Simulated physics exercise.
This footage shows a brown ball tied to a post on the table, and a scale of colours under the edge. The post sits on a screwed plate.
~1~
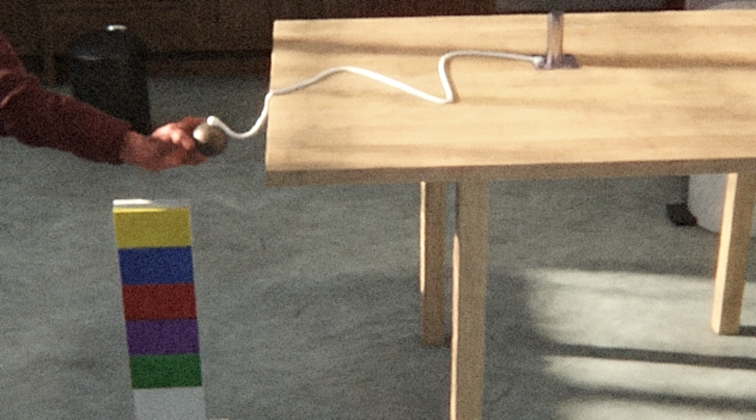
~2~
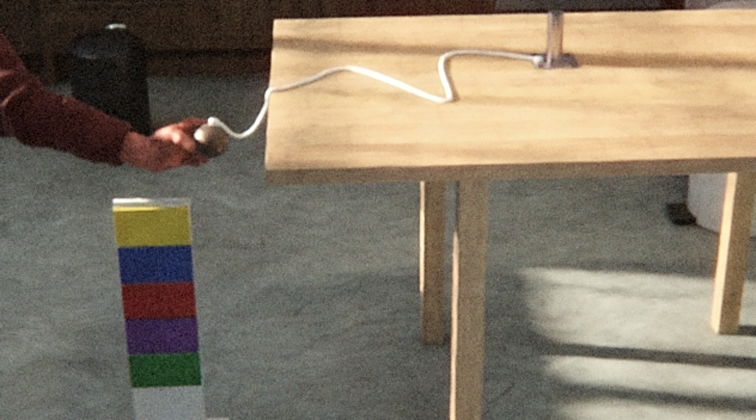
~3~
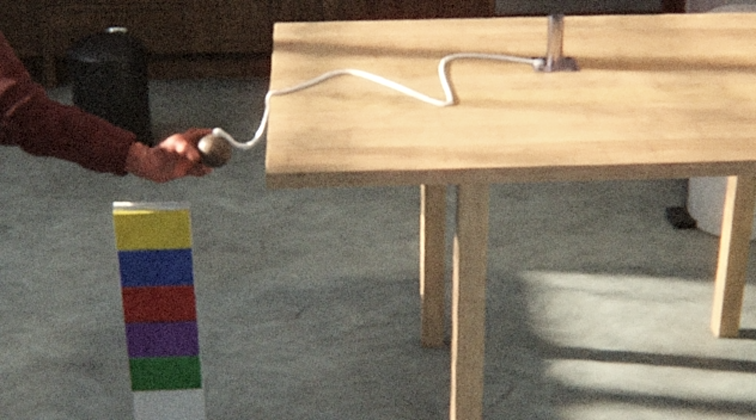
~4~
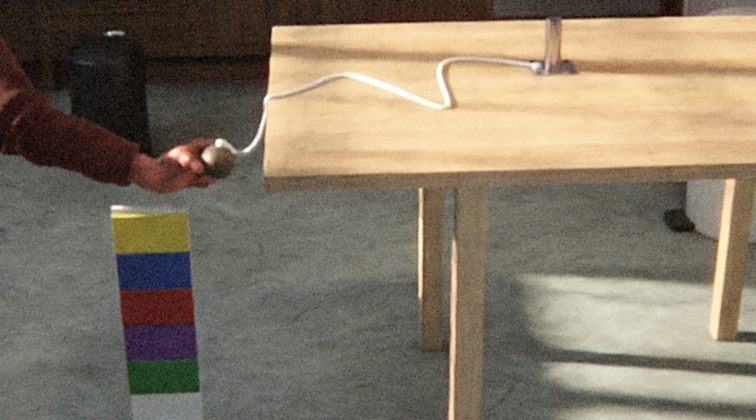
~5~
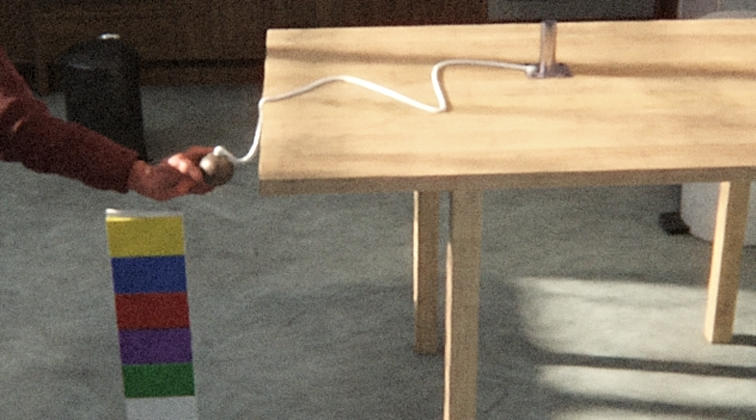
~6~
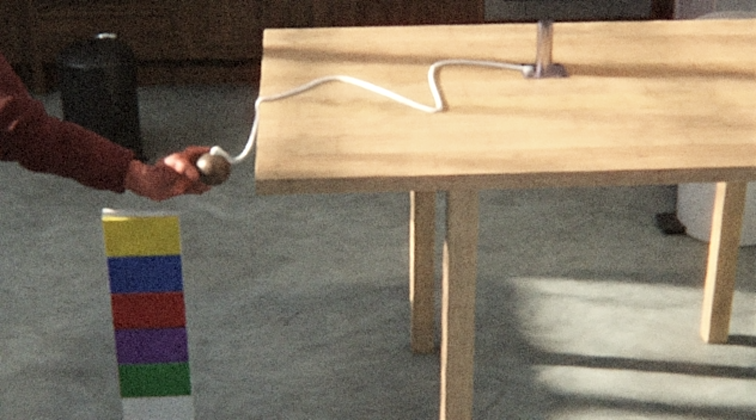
A brown ball, held in the hand of a person in a dark red sleeve, is lowered slightly and eased a little right, beside a wooden table's left edge. The hand keeps hold of it above a striped colour scale, while the white lead to the post still lies in loose bends across the tabletop.
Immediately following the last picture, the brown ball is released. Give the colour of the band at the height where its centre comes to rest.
The band is green.
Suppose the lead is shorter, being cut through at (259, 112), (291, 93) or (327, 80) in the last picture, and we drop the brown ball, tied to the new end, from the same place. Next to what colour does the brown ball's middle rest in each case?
For the first: Red; for the second: Blue; for the third: Yellow.
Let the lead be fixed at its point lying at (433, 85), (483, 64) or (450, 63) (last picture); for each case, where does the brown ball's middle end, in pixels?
It would sit near (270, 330) the first time, (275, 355) the second and (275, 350) the third.
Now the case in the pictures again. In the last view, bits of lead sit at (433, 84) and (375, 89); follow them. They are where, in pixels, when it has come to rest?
The first at (380, 87), the second at (261, 143).
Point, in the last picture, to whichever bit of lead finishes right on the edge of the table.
Close to (400, 99).
Soon after, ball near (233, 315); level with red.
After that, ball near (294, 361); level with green.
And then, ball near (261, 372); level with green.
In the end, ball near (276, 370); level with green. The lead holds its middle at green.
